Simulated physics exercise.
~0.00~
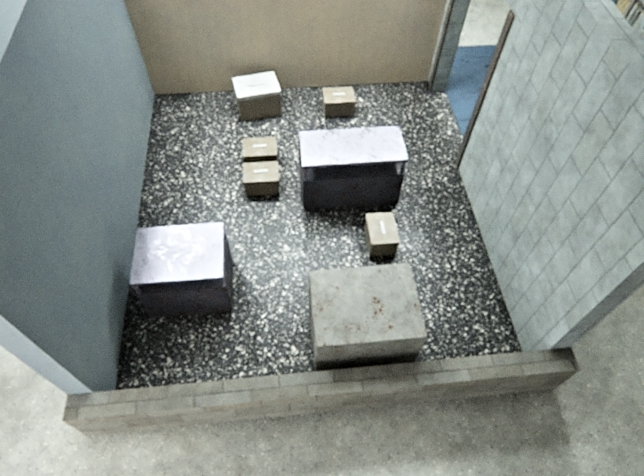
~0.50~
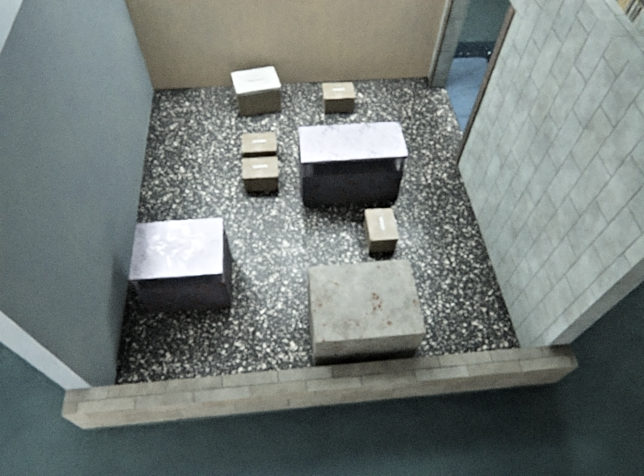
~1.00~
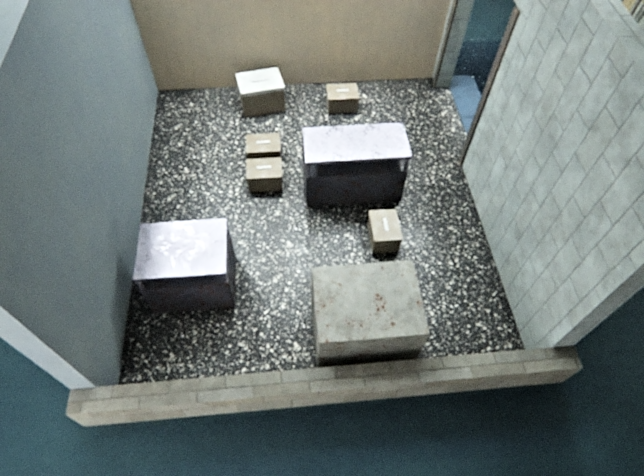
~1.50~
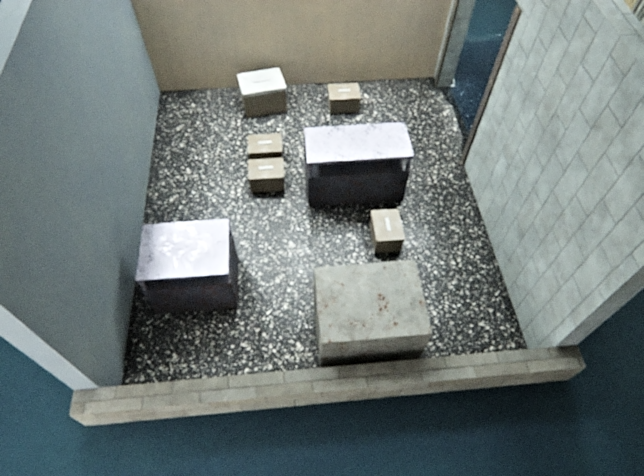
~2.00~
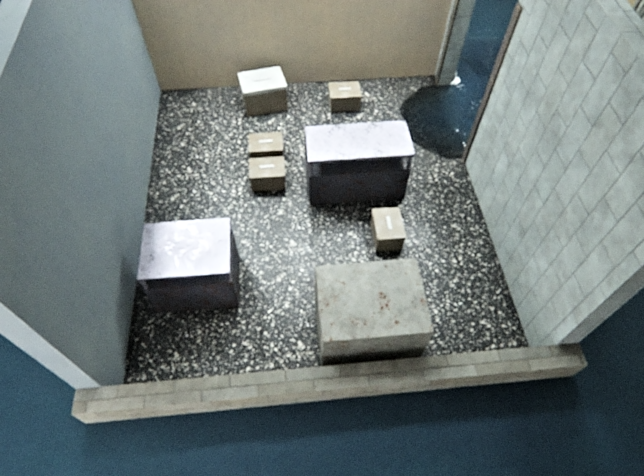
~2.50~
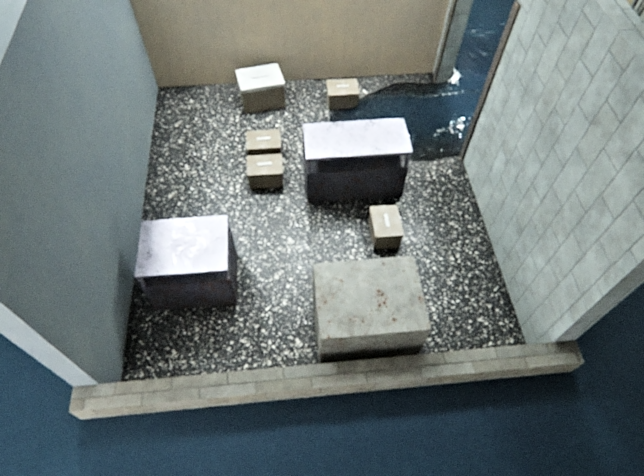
Dark water surrounds the walled shop, then enters through the back right opening across the floor.
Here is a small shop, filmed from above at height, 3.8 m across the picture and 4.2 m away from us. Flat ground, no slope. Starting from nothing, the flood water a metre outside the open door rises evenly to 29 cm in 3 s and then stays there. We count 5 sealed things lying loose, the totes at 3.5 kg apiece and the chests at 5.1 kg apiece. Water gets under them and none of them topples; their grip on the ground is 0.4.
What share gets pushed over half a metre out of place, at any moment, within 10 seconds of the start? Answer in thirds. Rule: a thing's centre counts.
Two thirds or more.
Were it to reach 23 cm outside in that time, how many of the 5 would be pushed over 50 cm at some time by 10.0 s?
Count under that change: 4.
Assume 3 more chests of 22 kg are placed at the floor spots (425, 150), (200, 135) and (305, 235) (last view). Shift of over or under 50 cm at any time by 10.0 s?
Respectively, lower, higher and higher.
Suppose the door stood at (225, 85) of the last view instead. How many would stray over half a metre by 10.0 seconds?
The count would be 5.
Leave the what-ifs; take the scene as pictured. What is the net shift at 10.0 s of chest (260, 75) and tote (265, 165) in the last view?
The first is 80 cm from its start, the second 60 cm.
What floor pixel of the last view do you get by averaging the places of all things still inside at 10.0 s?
The centre is close to (327, 228).
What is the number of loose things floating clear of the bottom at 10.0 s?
5 of them.
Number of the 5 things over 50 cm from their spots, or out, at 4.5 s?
By that time the total stands at 4.
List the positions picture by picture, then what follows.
In the first picture, a tote at (260, 146) rests on the ground; a tote at (383, 228), on the bottom; water covers 0.0 m2; 0 of 5 have shifted.
In the second picture, a tote at (259, 142), on the bottom; a tote at (382, 224), on the bottom; water covers 0.0 m2; 0 of 5 have shifted.
In the third picture, a tote at (263, 143), on the bottom; a tote at (386, 225) rests on the ground; water covers 0.0 m2; 0 of 5 have shifted.
In the fourth picture, a tote at (265, 143) rests on the ground; a tote at (388, 225) rests on the ground; water covers 0.0 m2; 0 of 5 have shifted.
In the fifth picture, a tote at (266, 142), on the bottom; a tote at (389, 223), on the bottom; water covers 0.6 m2; 0 of 5 have shifted.
In the sixth picture, a tote at (263, 139) rests on the ground; a tote at (387, 221), on the bottom; water covers 1.5 m2; 0 of 5 have shifted.
After 3.5 s 1 of 5 are over 50 cm from their spots; 1 afloat.
After 4.5 s 4 of 5 are over 50 cm from their spots; 3 afloat.
After 7.0 s 3 of 5 are over 50 cm from their spots; 3 afloat.
After 10.0 s 5 of 5 are over 50 cm from their spots, and 5 have been at some point; 5 afloat.
